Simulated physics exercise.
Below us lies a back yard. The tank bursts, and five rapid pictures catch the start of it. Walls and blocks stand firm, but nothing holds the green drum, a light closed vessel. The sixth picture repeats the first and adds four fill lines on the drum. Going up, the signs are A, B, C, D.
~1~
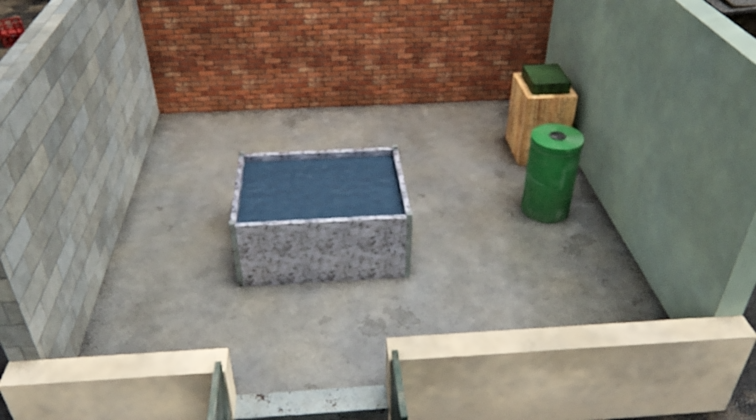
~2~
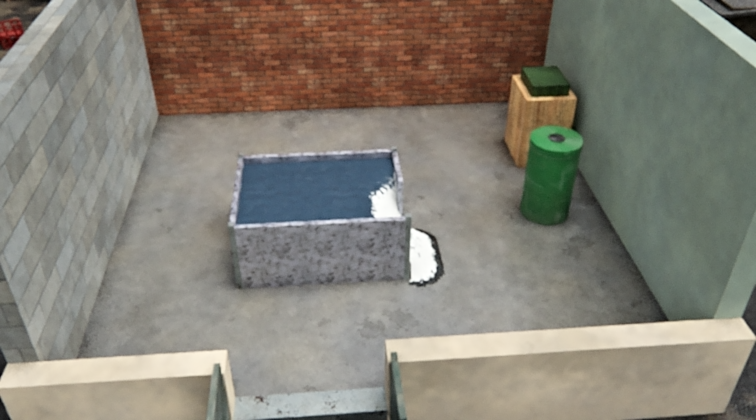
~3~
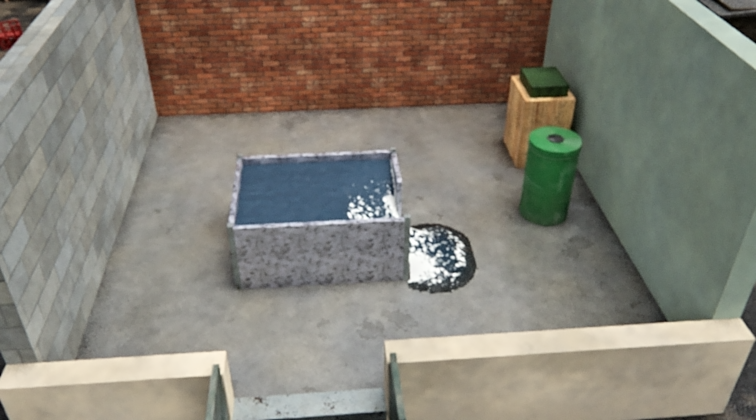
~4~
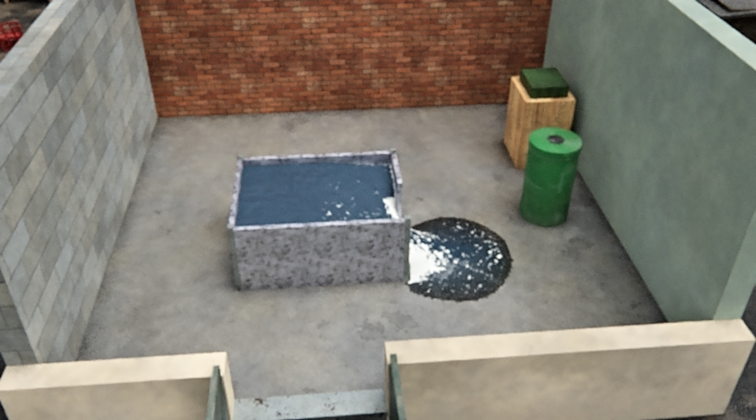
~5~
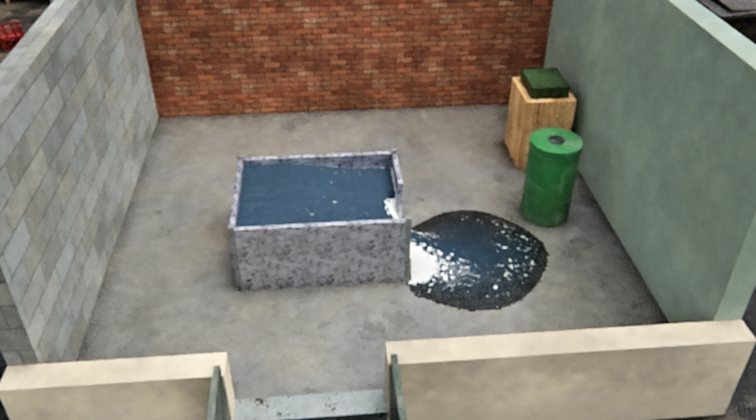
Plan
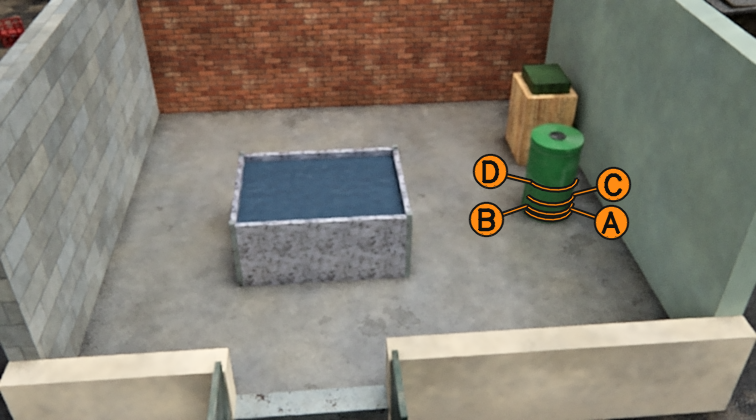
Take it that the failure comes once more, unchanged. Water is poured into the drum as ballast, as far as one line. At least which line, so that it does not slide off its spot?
Choose C.
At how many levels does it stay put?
Two.
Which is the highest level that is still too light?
It is B.
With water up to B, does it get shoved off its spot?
Yes.
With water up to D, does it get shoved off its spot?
No.
On the marked copy, A at (553, 219); B at (554, 214); C at (555, 204); D at (558, 189); from the bottom up A, B, C, D.
Choosing A, it is pushed about twice its own width away.
Choosing B, it is pushed about twice its own width away.
Choosing C, it does not move.
Choosing D, it does not move.
